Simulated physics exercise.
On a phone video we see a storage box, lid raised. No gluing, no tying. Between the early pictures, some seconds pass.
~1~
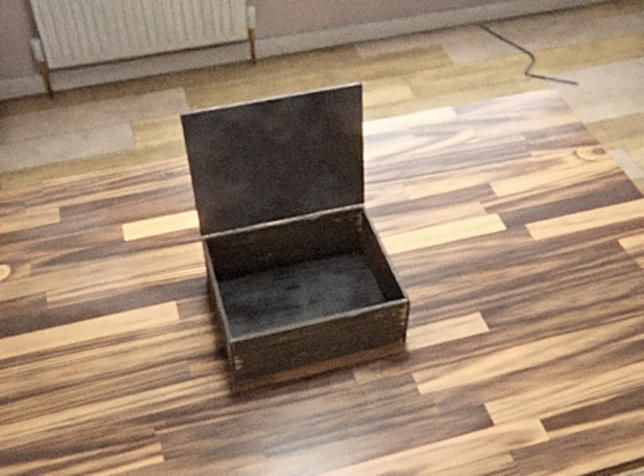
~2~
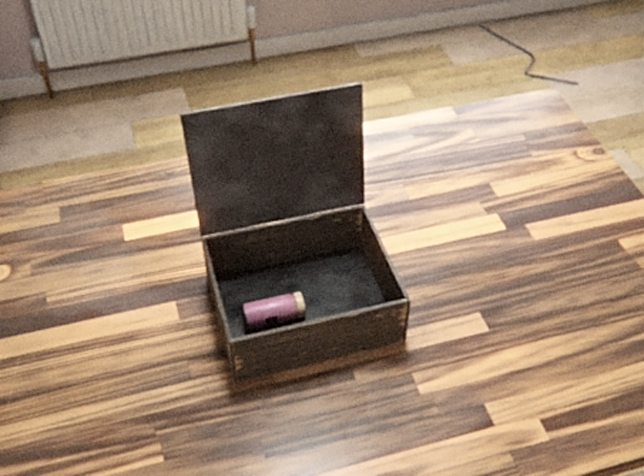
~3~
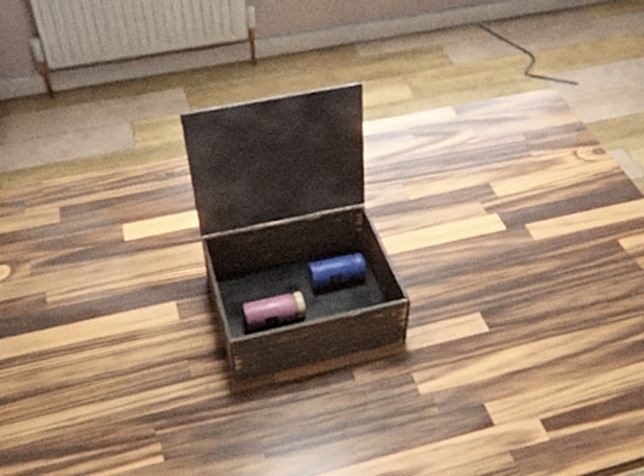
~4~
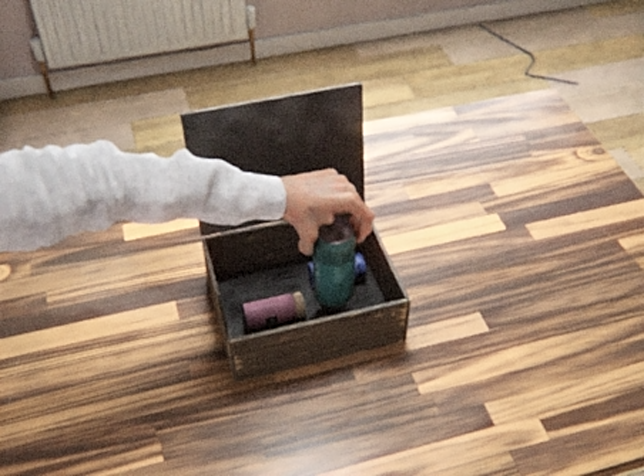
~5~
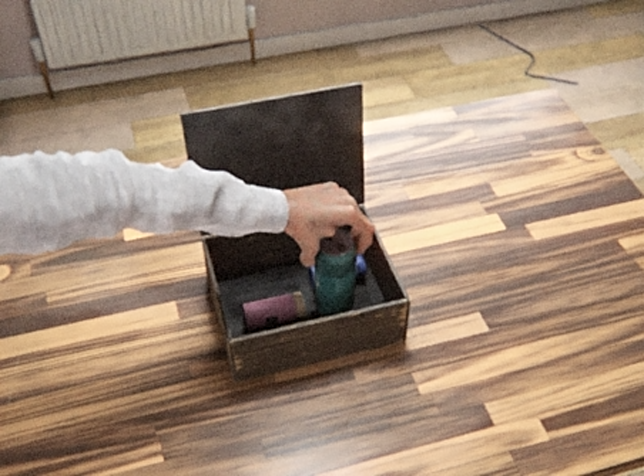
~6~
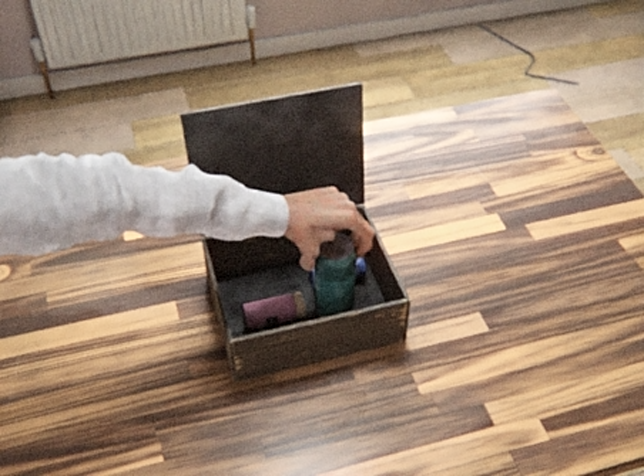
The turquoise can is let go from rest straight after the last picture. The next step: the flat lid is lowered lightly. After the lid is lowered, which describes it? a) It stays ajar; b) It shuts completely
It stays ajar.
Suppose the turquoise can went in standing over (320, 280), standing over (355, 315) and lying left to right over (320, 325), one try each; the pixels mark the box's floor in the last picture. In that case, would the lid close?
Trial 1: Lid propped open. Trial 2: Lid propped open. Trial 3: Lid fully lowered.
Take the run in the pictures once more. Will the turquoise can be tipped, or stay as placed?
Result: It remains as it was set.
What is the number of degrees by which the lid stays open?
Some 30° above the rim.
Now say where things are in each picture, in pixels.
The last thing is not in view yet, in the first frame.
The last thing is not in view yet; pink shaker (274, 311), in the second frame.
The last thing is not in view yet; pink shaker (274, 311), in the third frame.
On its way; turquoise can (334, 264); pink shaker (274, 311), in the fourth frame.
On its way; turquoise can (335, 276); pink shaker (274, 311), in the fifth frame.
In place under the hand; turquoise can (335, 279); pink shaker (274, 311), in the sixth frame.
Then, 1.20 s on from there, lid 89° above the rim.
Then, 1.60 s on from there, lid 58° above the rim.
Then, 1.80 s on from there, lid 30° above the rim.
Then, 4.00 s on from there, turquoise can resting near (335, 279).
In the end, lid 31° above the rim; all 3 unmoved. At the end, from the last picture's camera, turquoise can near (335, 279).
